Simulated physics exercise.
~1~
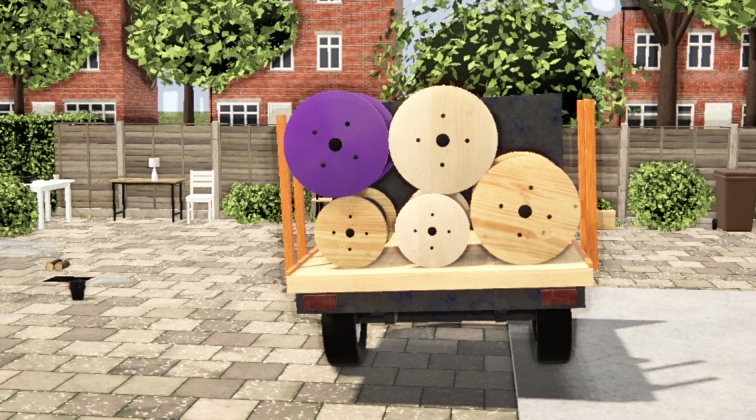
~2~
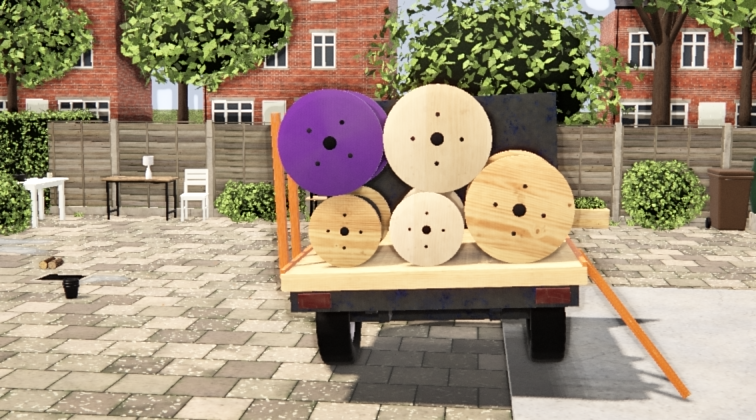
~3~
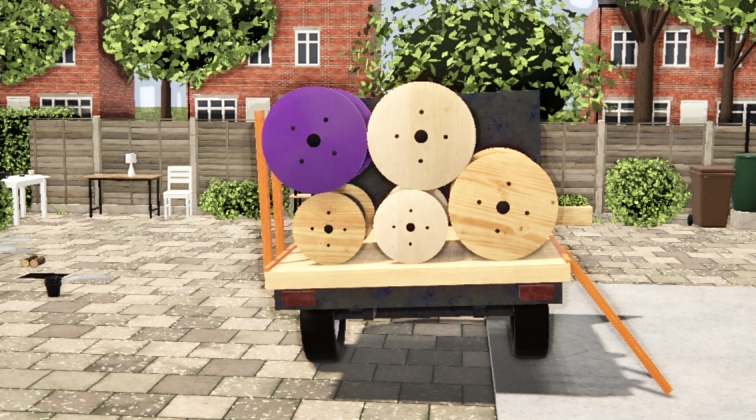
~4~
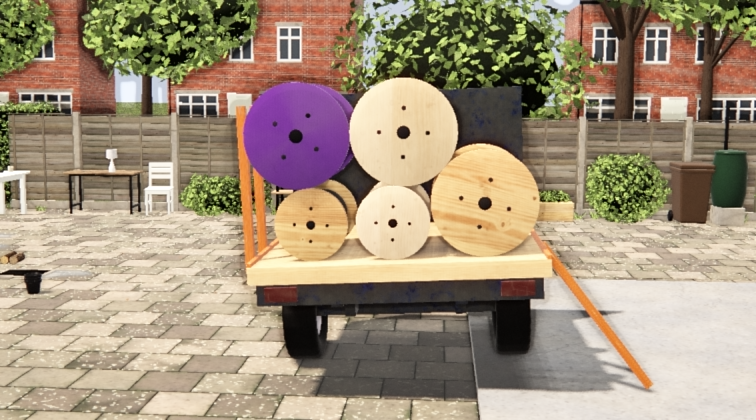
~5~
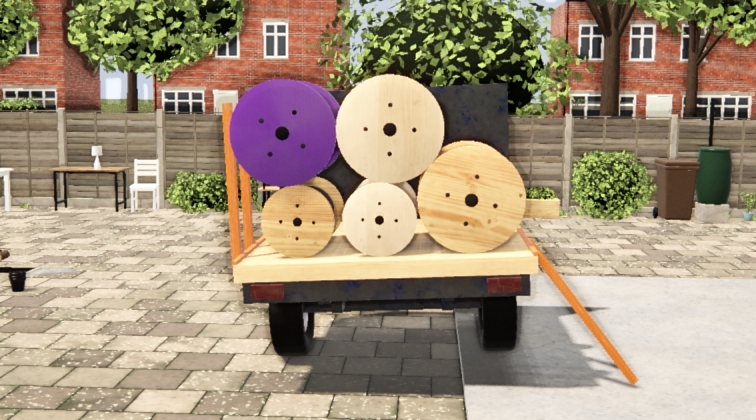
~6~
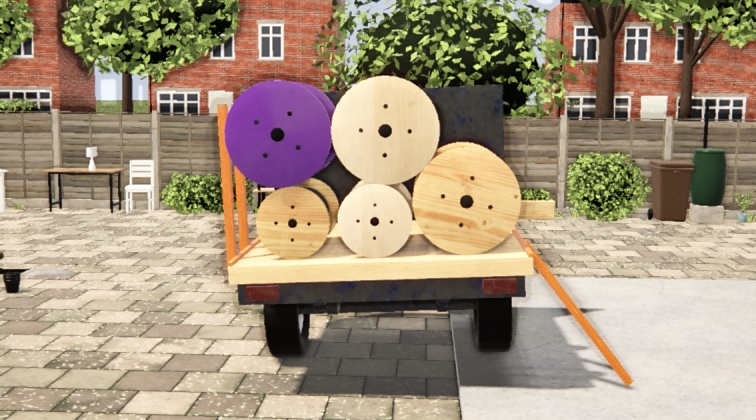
On a paved yard, a trailer's right posts drop outward, yet all five reels stay stacked.
